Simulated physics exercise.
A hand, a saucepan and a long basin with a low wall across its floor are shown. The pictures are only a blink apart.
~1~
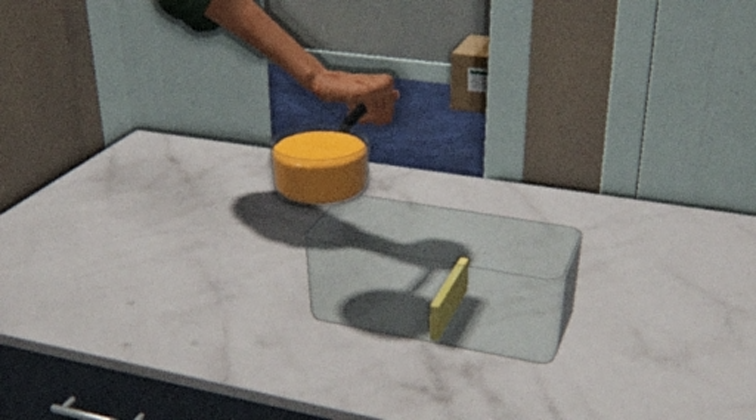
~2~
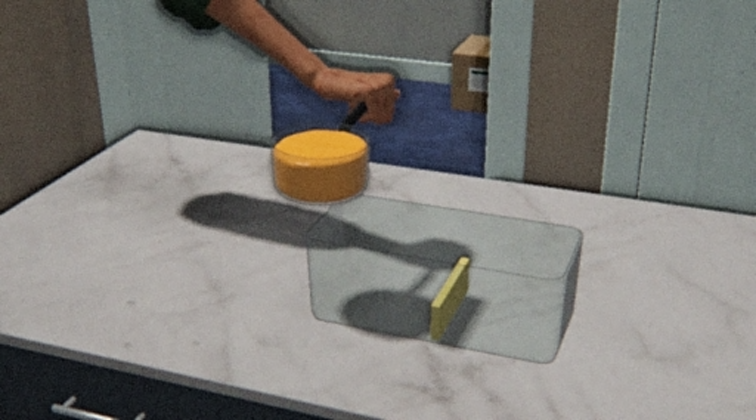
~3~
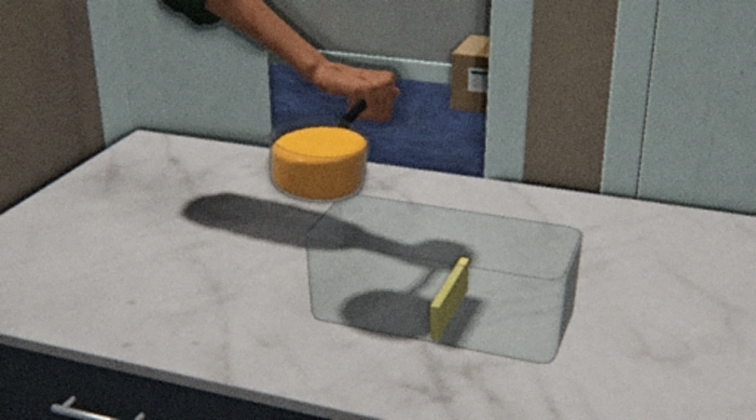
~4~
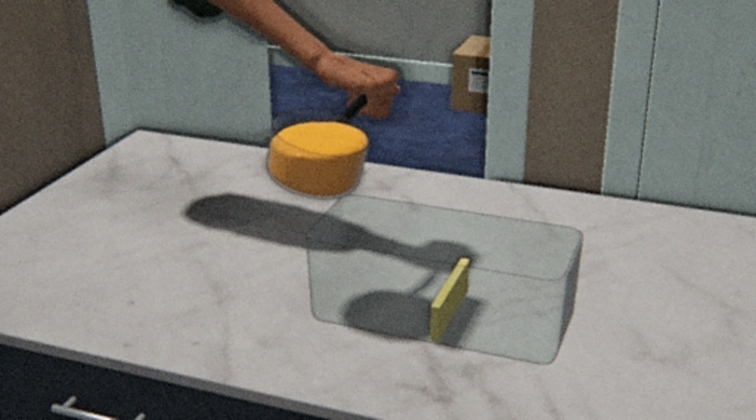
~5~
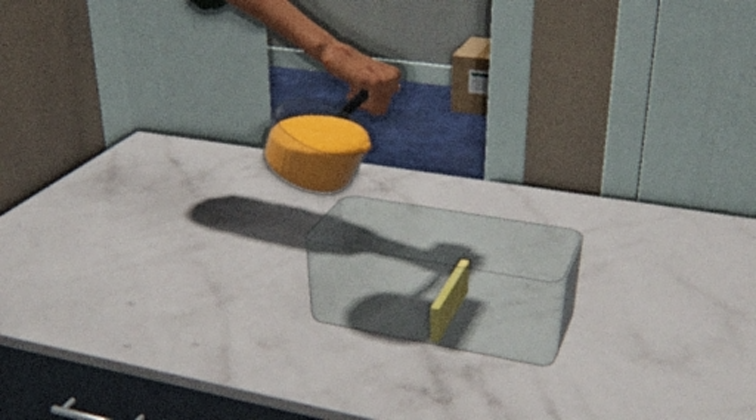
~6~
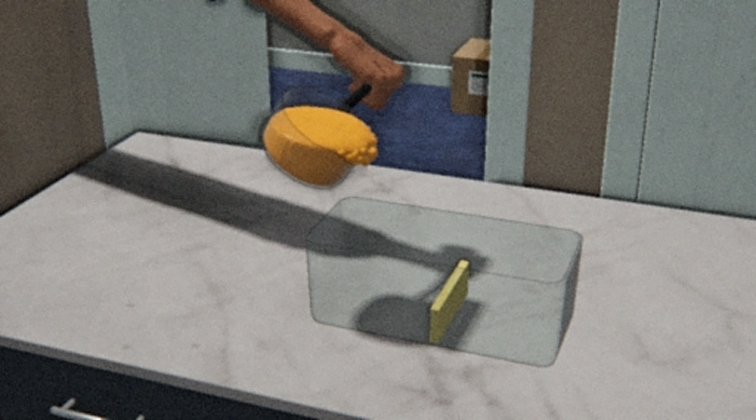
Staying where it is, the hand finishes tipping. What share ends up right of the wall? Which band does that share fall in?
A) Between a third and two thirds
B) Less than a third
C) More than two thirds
(A) Between a third and two thirds.
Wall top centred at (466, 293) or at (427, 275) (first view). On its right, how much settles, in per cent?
Roughly 20 per cent first and roughly 80 per cent second.
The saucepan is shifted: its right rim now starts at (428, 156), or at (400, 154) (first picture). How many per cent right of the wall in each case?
Roughly 85 in a hundred the first time and 80 in a hundred the second.
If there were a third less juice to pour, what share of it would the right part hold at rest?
Roughly 25 in a hundred.
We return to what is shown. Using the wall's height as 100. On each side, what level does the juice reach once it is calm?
30 per cent for the left part, 30 for the right.
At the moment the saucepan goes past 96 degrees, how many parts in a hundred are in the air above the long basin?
Estimated: 50 per cent or thereabouts.
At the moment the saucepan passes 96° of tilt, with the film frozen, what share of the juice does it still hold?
Close to 30 parts in a hundred remain.
A moment on, the saucepan is tipped on its side and 29 per cent is still to pour, 20 is left of the wall and 0 right of it.
Next, the saucepan is tipped right over and 2 per cent is still to pour, 40 is left of the wall and 50 right of it.
Then the saucepan is tipped right over and 0 per cent is still to pour, 53 is left of the wall and 43 right of it.
Later the saucepan is tipped right over and 0 per cent is still to pour, 54 is left of the wall and 43 right of it.
At rest 54 per cent lies left of the wall, 43 right of it and 2 outside.
